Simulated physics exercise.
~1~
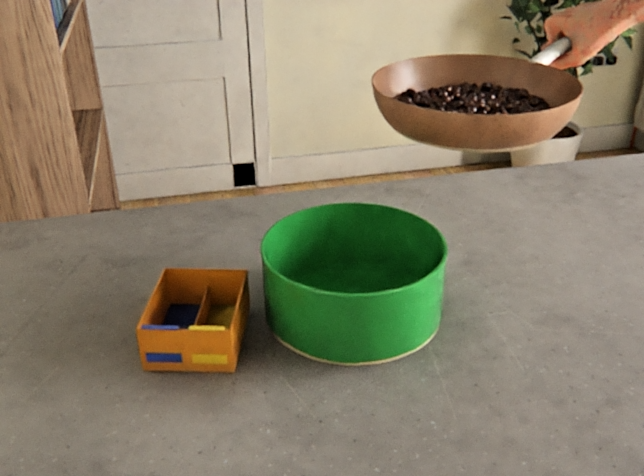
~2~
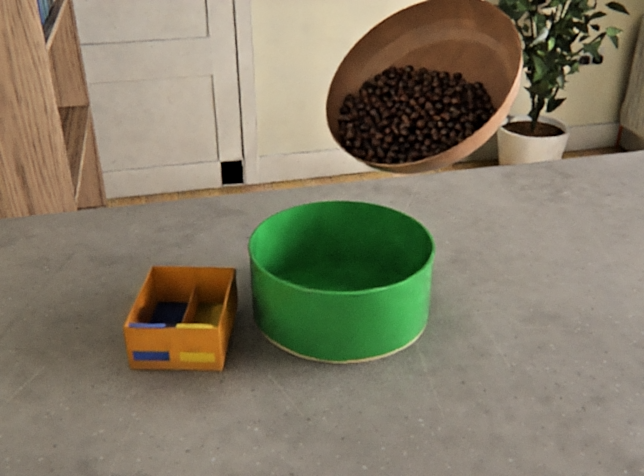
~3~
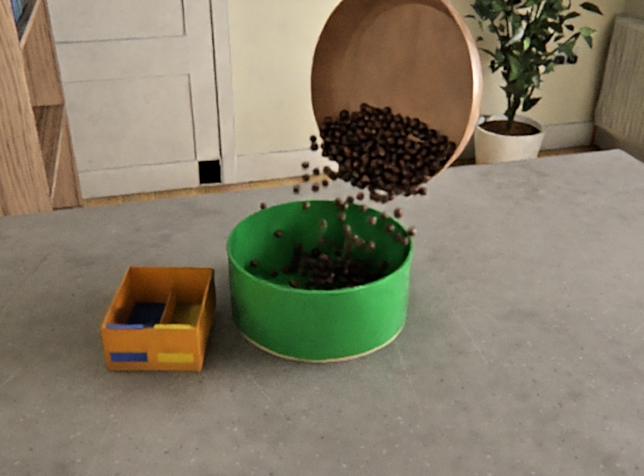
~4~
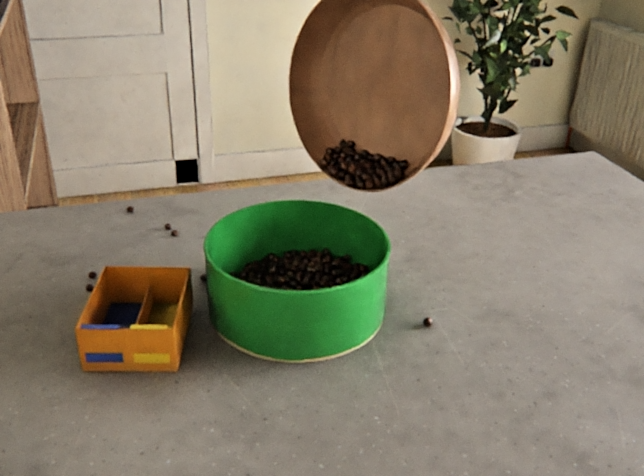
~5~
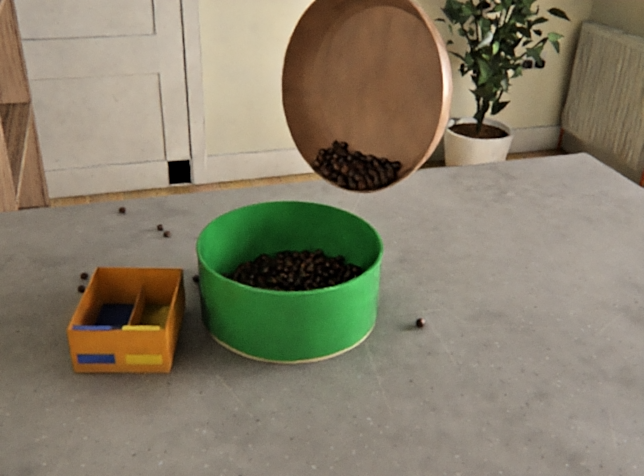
A hand tilts a brown pan, pouring most dark balls into a green pot, scattering a few.
